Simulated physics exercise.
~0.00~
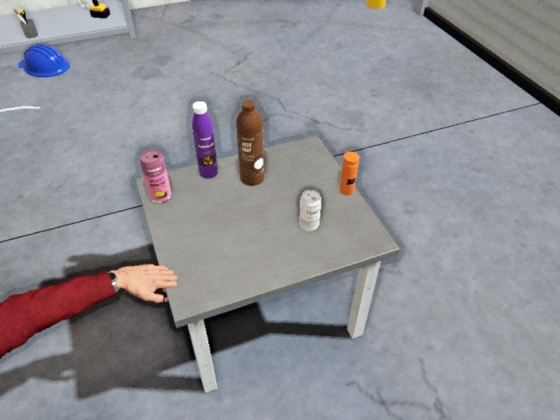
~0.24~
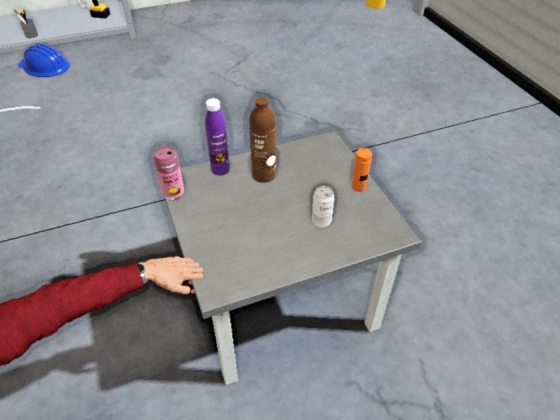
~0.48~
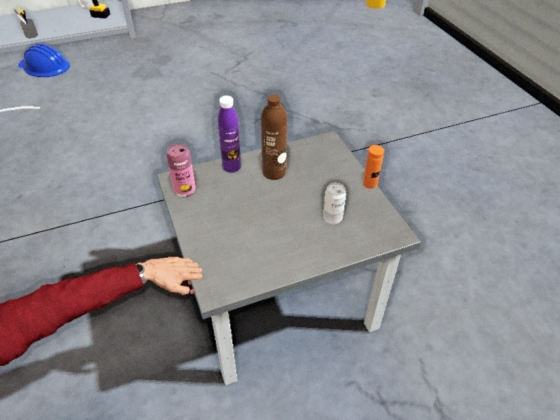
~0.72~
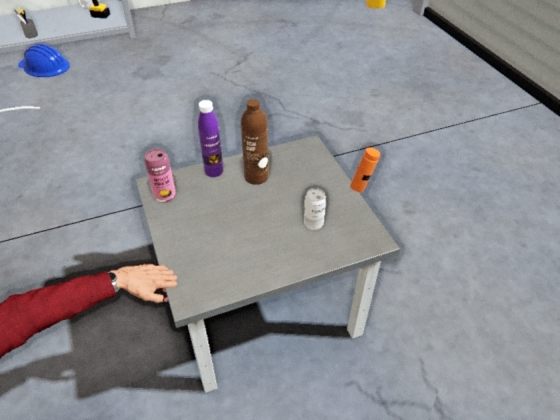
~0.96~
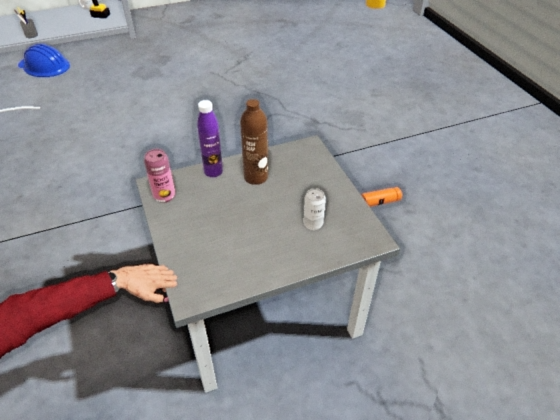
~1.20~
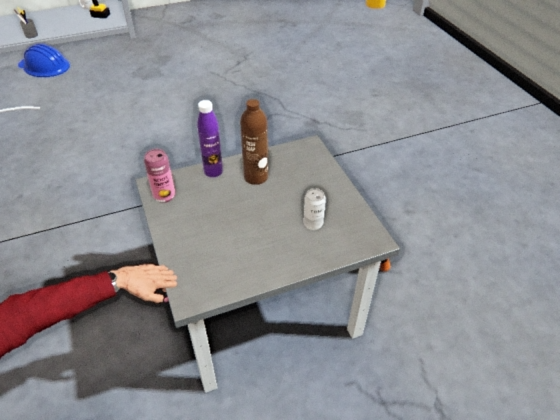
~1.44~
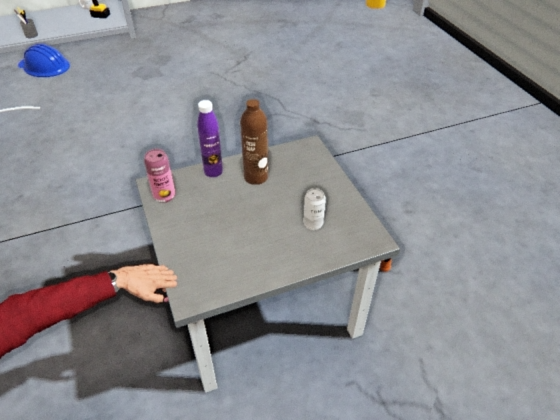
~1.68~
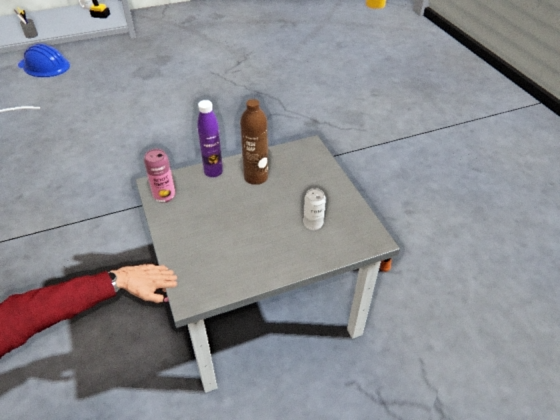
A red-sleeved arm rests its hand on the left edge of a small grey table on a cracked concrete floor, seen from above. On top stand a pink can at left, purple and brown bottles towards the back, a white can right of centre and an orange shaker near the right edge. The table shifts right, carrying everything along, then jerks back left. The orange shaker leans, tips over the right edge and drops to the floor, ending mostly hidden behind the near right leg. The other four stay upright on the table, close to where they began.
